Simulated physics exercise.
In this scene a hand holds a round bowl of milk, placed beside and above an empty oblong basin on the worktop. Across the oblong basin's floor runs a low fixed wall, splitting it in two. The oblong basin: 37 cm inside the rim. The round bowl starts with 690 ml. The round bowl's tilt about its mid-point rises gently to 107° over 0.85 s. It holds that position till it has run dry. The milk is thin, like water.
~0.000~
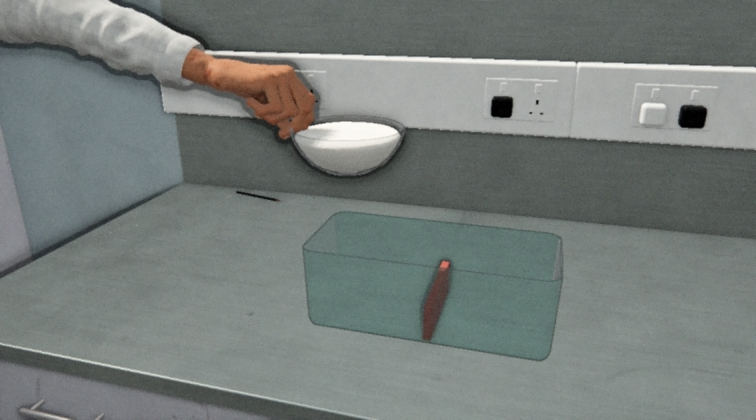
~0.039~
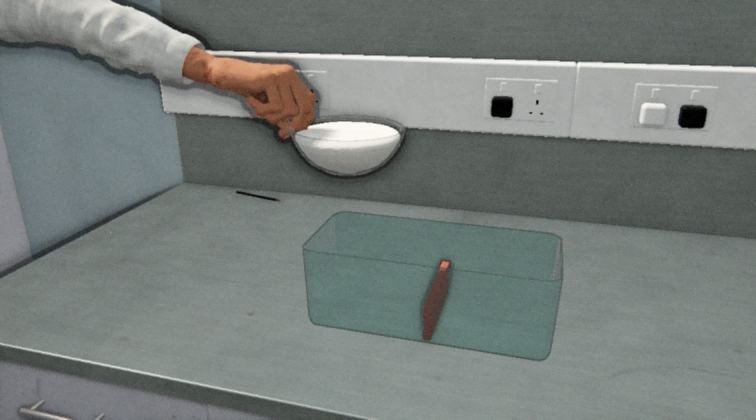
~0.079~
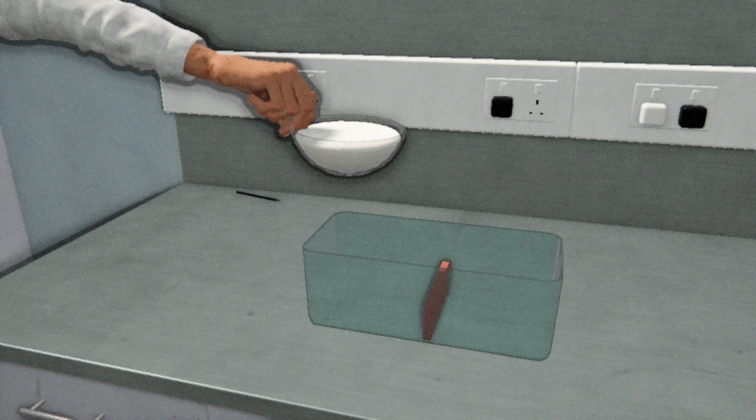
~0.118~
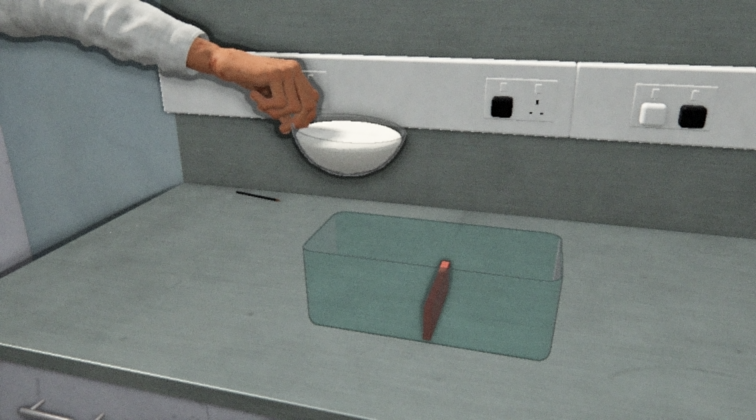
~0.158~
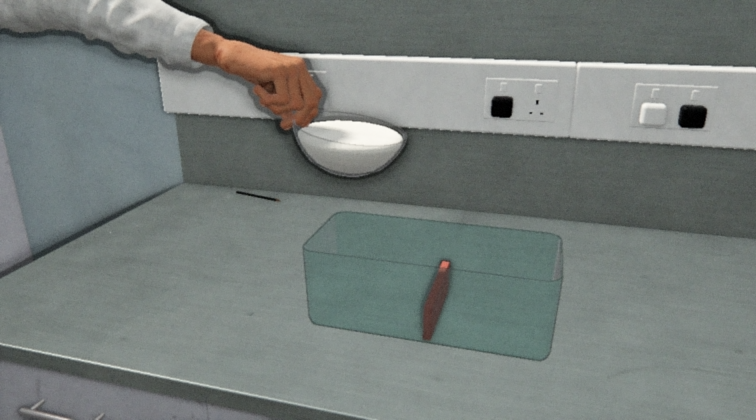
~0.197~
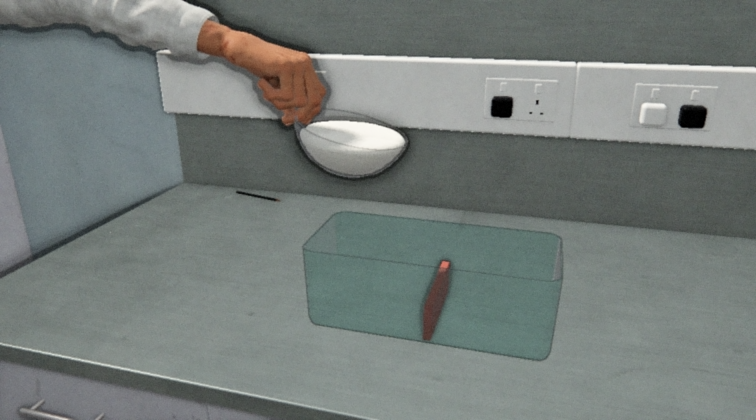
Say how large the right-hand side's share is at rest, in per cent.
Its share is roughly 49 per cent.
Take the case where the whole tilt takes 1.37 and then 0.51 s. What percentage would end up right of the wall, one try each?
Around 60 per cent first, around 25 per cent next.
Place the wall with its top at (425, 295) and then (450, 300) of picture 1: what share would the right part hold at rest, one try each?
First 70, then 35 per cent.
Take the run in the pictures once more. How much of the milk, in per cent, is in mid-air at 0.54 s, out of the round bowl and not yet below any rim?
Roughly 46 %.
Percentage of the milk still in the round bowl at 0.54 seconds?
About 20 per cent.
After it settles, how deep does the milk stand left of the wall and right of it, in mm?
Roughly 12 mm on the left side and 14 mm on the right side.
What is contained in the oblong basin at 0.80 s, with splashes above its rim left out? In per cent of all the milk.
98 %, more or less.
By 0.54 s the tilt is 76° and 19 per cent is still to pour, 9 is left of the wall and 25 right of it.
By 0.80 s the tilt is 106° and 0 per cent is still to pour, 50 is left of the wall and 49 right of it.
By 1.06 s the tilt is 107° and 0 per cent is still to pour, 50 is left of the wall and 49 right of it.
By 1.35 s the tilt is 107° and 0 per cent is still to pour, 50 is left of the wall and 49 right of it.
At rest 50 per cent lies left of the wall, 49 right of it and 1 outside.
